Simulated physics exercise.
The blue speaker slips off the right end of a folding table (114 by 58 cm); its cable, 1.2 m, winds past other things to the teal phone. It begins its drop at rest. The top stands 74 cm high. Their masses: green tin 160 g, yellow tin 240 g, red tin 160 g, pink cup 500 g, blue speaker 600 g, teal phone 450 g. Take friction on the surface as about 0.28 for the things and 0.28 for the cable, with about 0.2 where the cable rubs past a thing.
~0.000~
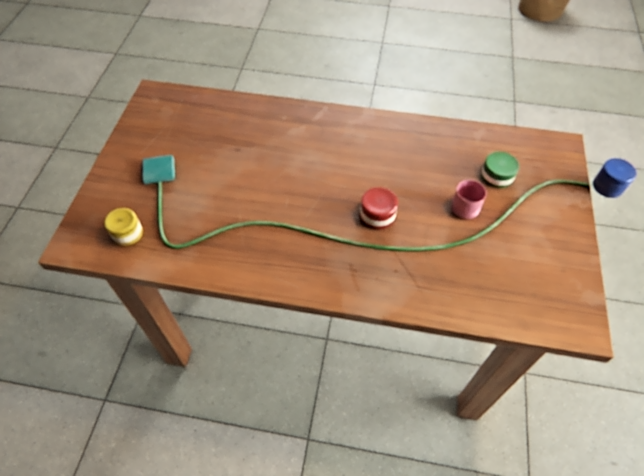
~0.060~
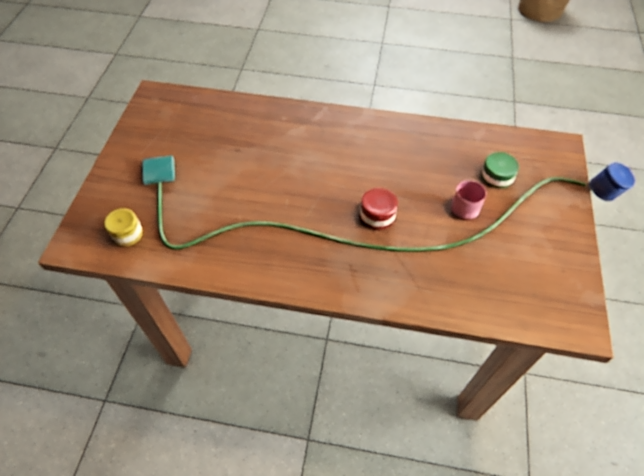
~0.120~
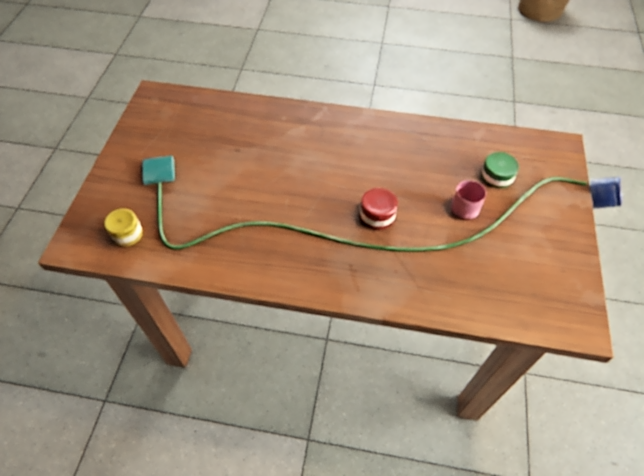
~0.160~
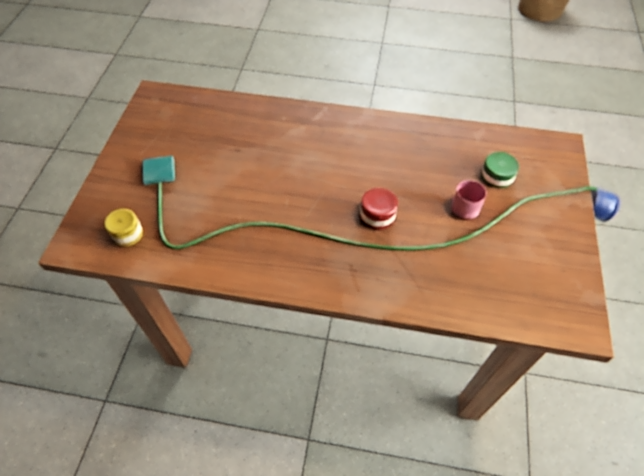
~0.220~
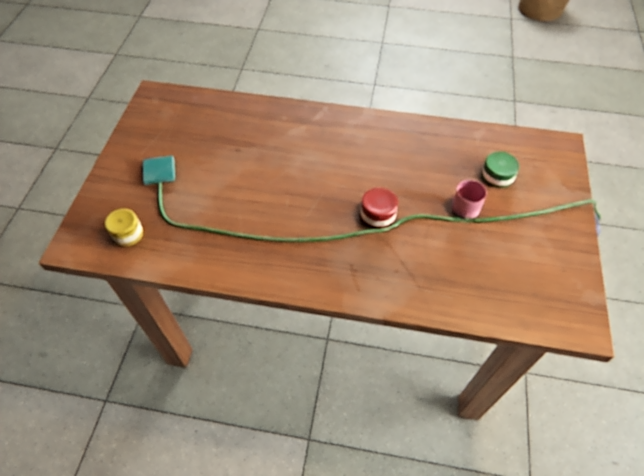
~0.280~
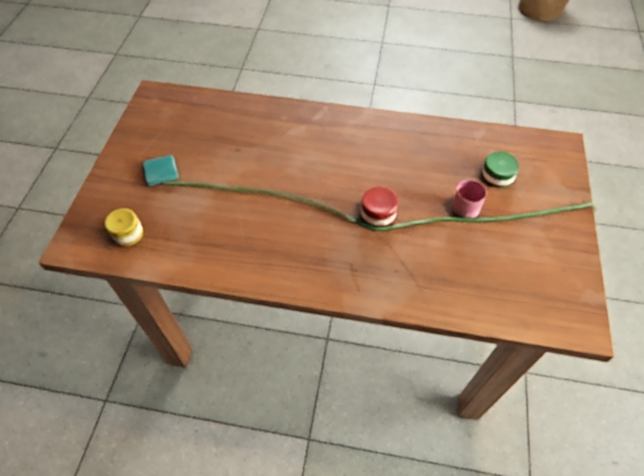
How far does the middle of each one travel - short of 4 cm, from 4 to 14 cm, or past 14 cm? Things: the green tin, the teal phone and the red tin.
Green tin: Tiny distance or none, teal phone: Great distance, red tin: Great distance.
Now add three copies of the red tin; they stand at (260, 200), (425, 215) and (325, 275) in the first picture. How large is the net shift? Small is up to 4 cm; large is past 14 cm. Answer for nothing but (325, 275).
At that spot the shift is slight.
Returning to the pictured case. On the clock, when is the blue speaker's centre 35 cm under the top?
Answer: 0.36 s on the clock.
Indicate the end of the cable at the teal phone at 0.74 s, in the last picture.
(405, 221), give or take.
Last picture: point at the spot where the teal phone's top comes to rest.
The top ends up close to (451, 228) in the last picture.
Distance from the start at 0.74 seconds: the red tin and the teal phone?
Red tin roughly 25 cm, teal phone roughly 50 cm.
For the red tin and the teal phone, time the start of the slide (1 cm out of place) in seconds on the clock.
On the clock, red tin 0.30 s and teal phone 0.30 s.
At 0.5 s, the cable's tail end at (286, 182); teal phone 29 cm off its start, red tin 18 cm off its start, blue speaker over the edge.
At 0.7 s, the cable's tail end at (405, 221); teal phone 54 cm off its start, red tin 23 cm off its start, blue speaker over the edge.
At 1.0 s, the cable's tail end at (449, 245); teal phone 67 cm off its start at (450, 227), red tin 23 cm off its start at (399, 126), blue speaker over the edge.
At 1.2 s, the cable's tail end at (450, 246); teal phone 67 cm off its start, red tin 23 cm off its start, blue speaker over the edge.
At 2.4 s, the cable's tail end at (451, 246); teal phone 67 cm off its start at (451, 228), red tin 23 cm off its start at (399, 126), green tin 0 cm off its start at (503, 163), blue speaker over the edge.
